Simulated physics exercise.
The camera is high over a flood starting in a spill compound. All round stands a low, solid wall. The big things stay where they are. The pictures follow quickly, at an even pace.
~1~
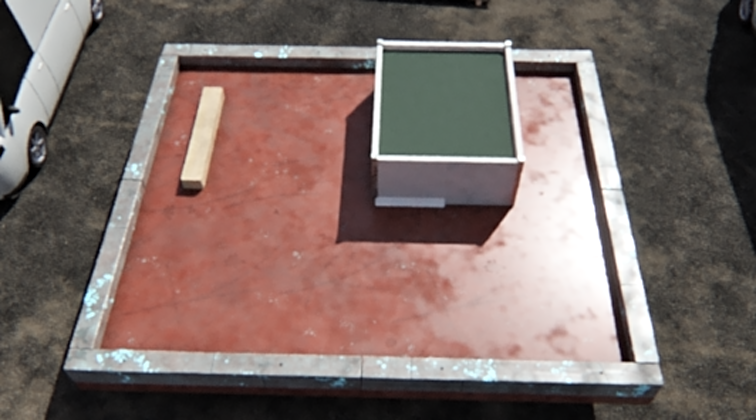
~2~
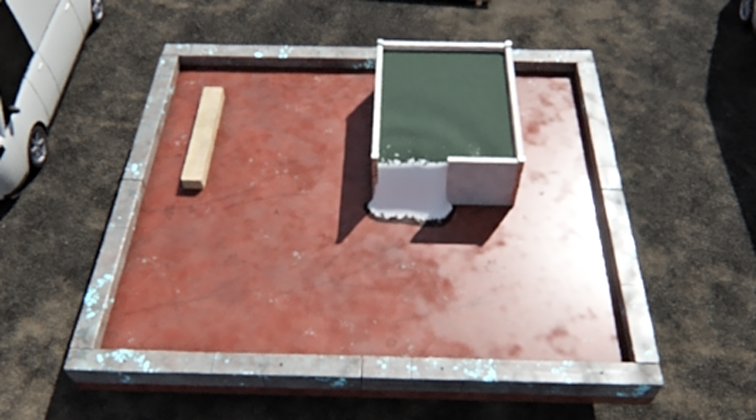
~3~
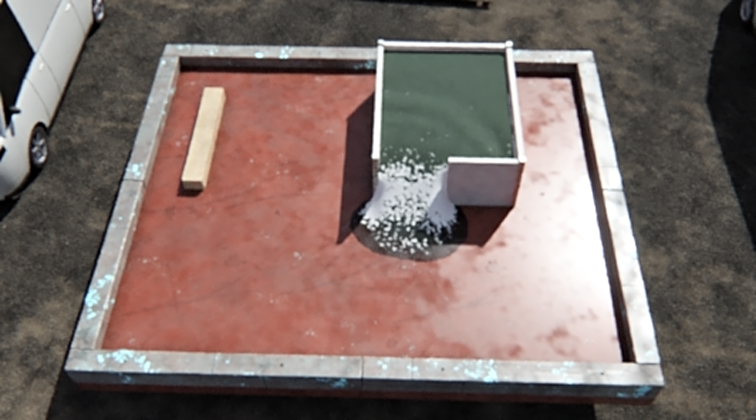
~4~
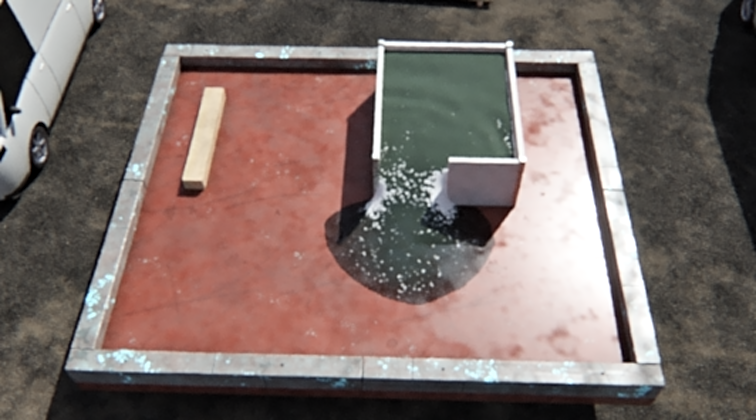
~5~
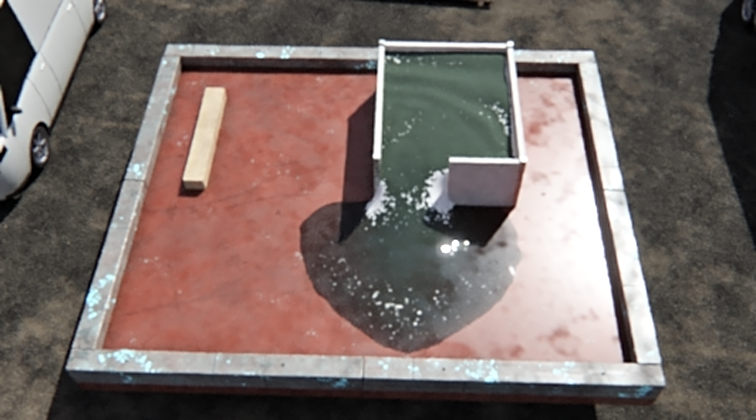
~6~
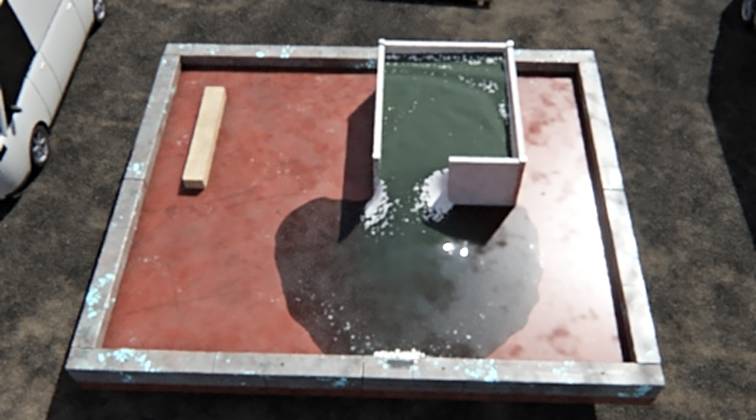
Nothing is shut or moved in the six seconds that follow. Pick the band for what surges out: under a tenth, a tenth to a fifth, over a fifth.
The share lost is from a tenth to a fifth.
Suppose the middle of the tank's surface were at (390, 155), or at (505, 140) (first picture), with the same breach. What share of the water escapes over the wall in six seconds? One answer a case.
In turn 18 and 16 per cent.
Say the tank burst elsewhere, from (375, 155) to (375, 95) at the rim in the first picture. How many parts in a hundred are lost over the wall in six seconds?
Some 8 per cent.
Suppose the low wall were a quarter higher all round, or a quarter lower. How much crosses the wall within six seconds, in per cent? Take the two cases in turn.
In turn 4 and 22 per cent.
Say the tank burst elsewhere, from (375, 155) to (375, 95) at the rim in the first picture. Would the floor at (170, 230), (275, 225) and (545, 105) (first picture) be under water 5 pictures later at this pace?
As listed: Wet, wet, not flooded.
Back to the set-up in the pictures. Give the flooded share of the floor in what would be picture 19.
Some 45 per cent.
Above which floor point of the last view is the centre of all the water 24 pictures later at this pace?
Around (393, 220).
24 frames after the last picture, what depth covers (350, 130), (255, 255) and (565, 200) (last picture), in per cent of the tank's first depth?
In that order: 0, 2 and 6 per cent.
A moment on, water covers 30 % of the floor; the low wall has let 0 % over.
Next, water covers 30 % of the floor; the low wall has let 1 % over.
Then, water covers 40 % of the floor; the low wall has let 7 % over.
Later, water covers 60 % of the floor; the low wall has let 12 % over.
In the end, water covers 85 % of the floor; the low wall has let 12 % over.
